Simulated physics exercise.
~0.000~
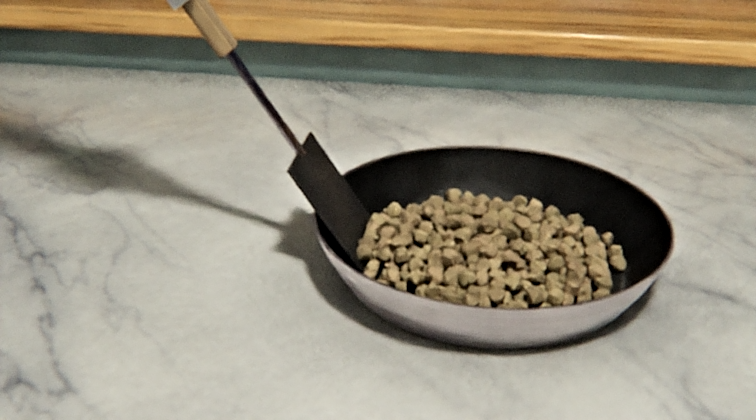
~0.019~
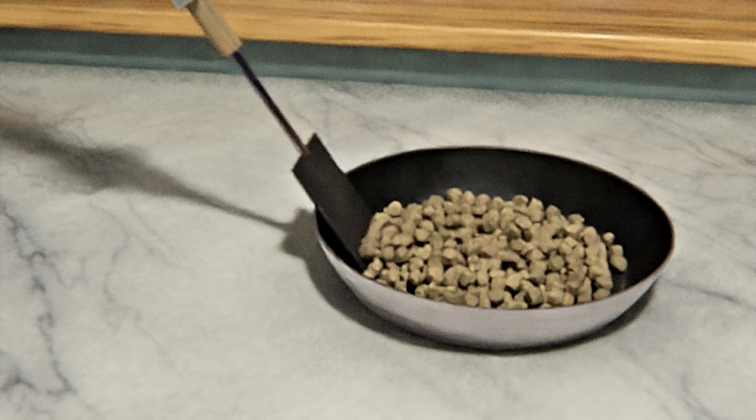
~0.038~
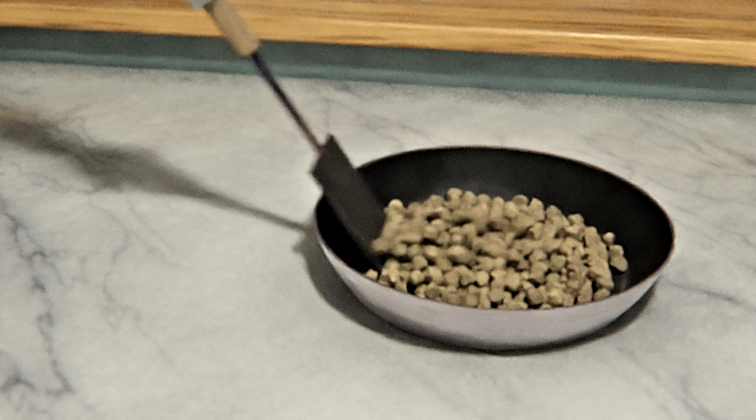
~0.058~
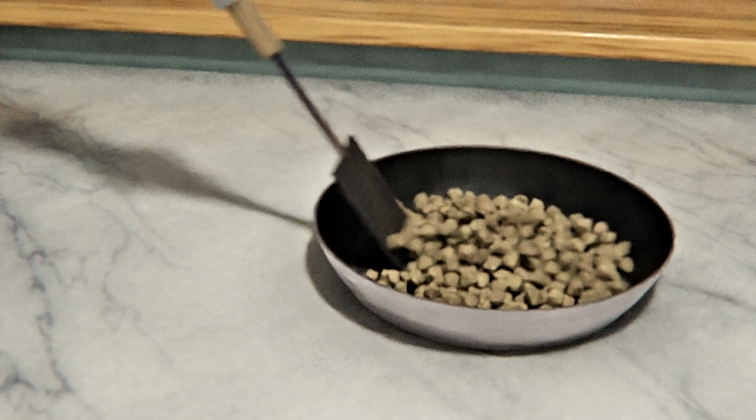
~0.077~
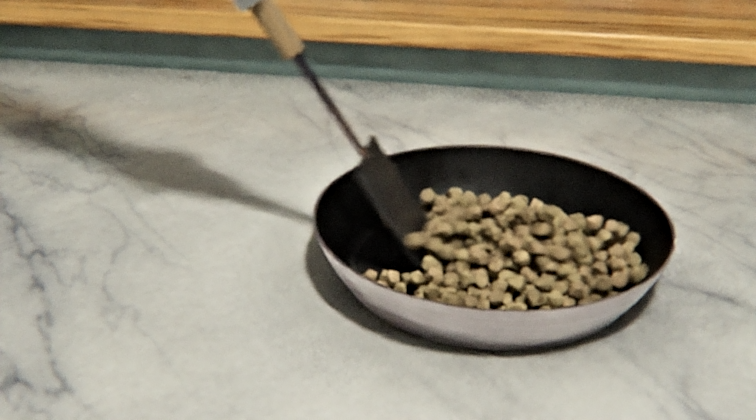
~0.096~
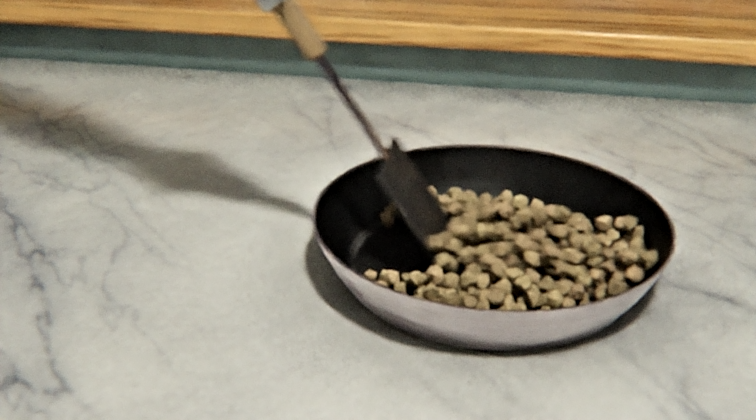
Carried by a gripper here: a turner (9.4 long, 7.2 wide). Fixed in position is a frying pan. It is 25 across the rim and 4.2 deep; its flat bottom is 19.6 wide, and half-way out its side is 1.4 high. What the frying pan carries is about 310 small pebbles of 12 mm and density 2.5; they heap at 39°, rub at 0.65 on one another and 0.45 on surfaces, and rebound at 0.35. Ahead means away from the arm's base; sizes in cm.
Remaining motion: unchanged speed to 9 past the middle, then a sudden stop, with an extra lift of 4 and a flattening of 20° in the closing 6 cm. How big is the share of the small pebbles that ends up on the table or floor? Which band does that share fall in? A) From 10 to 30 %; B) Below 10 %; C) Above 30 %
Option A: From 10 to 30 %.
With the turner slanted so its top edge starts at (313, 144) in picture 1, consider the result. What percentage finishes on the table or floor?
20 percent or so.
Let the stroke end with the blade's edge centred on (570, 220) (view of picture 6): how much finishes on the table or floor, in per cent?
Around 5 percent.
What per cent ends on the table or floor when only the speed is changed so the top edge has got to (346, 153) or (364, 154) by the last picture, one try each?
10 % and 15 %.
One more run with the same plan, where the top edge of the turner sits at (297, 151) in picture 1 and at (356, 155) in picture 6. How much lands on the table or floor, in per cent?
It works out to about 5 %, more or less.
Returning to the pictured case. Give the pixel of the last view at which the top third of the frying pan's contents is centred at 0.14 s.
(553, 242).
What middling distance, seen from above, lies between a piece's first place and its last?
Some 4 cm.
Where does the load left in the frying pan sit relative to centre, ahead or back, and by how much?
Offset forward: Around 4.0 cm.
By 0.14 s, sloping 56°, highest piece 5 above the table; 308 in the frying pan.
By 0.19 s, sloping 48°, highest piece 6 above the table; 308 in the frying pan.
By 0.41 s, sloping 36°, highest piece 8 above the table; 247 in the frying pan, 53 on the table or floor, 8 on the blade or in flight.
By 1.46 s, sloping 36°, highest piece 4 above the table; 247 in the frying pan, 61 on the table or floor.
Final count, 247 in the frying pan, 61 on the table or floor. That is 20 % on the table or floor.
